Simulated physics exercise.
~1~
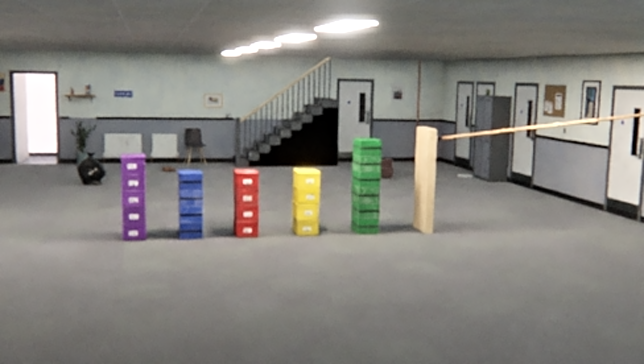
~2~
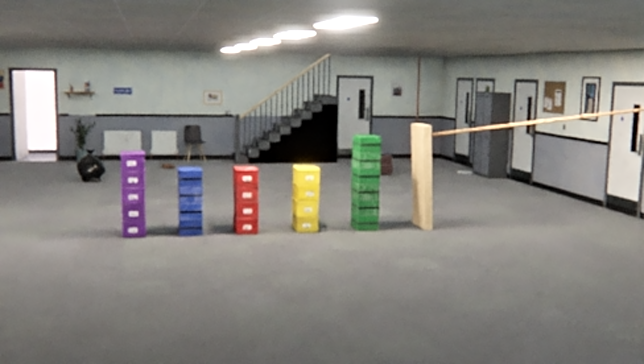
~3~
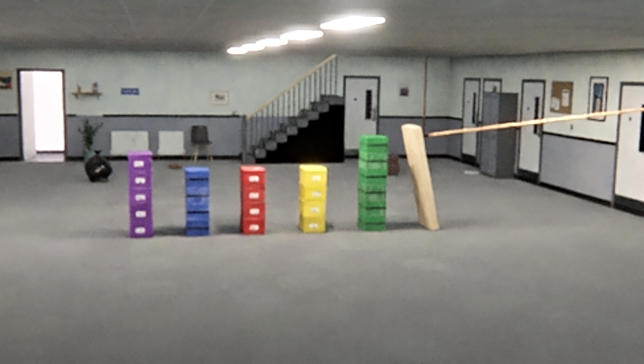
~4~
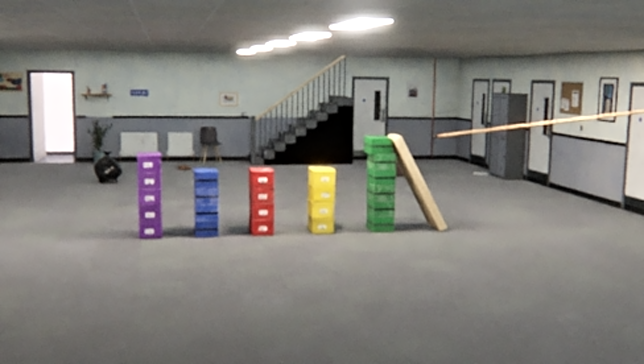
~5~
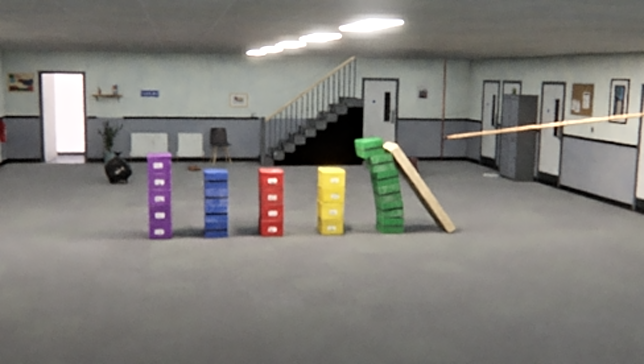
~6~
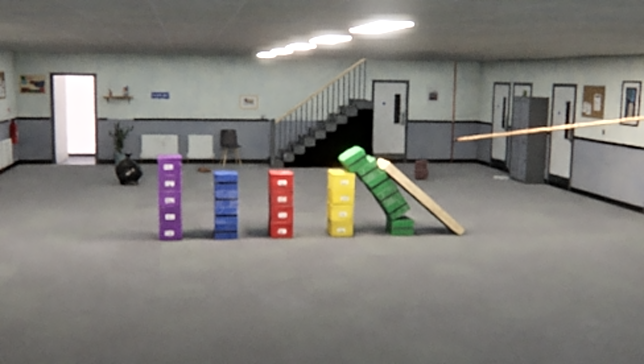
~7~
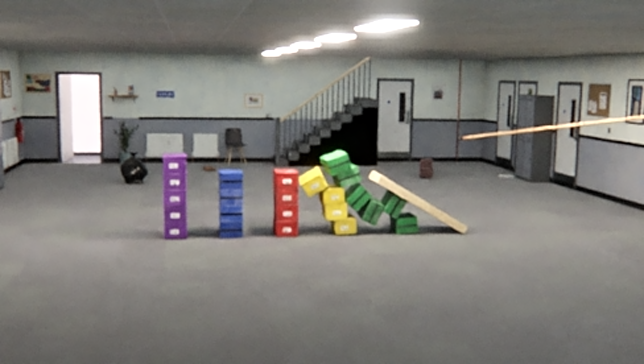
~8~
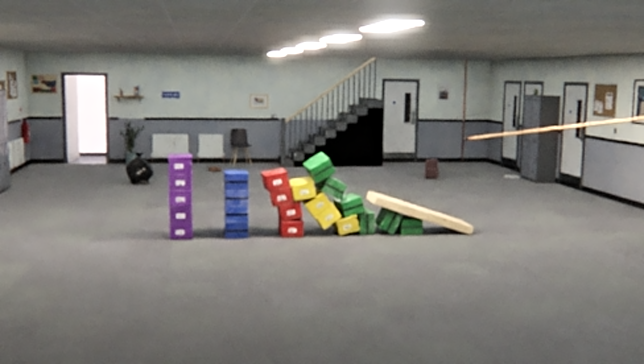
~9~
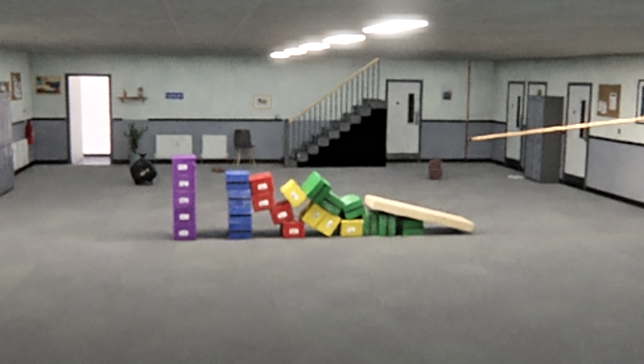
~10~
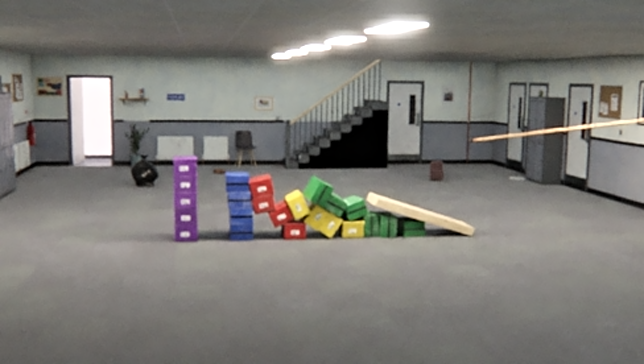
Five stacks of lidded boxes, purple, blue, red, yellow and green from left to right, stand in a row on the grey floor of a wide room with a staircase behind, seen from the front. A long pole reaching in from the right tips an upright wooden board leftward against the green stack. The green boxes buckle and spill onto the yellow stack, which topples into the red. The red boxes slump against the blue stack. It ends with green, yellow and red boxes heaped together, the board resting aslant on green ones, and the blue and purple stacks still standing.
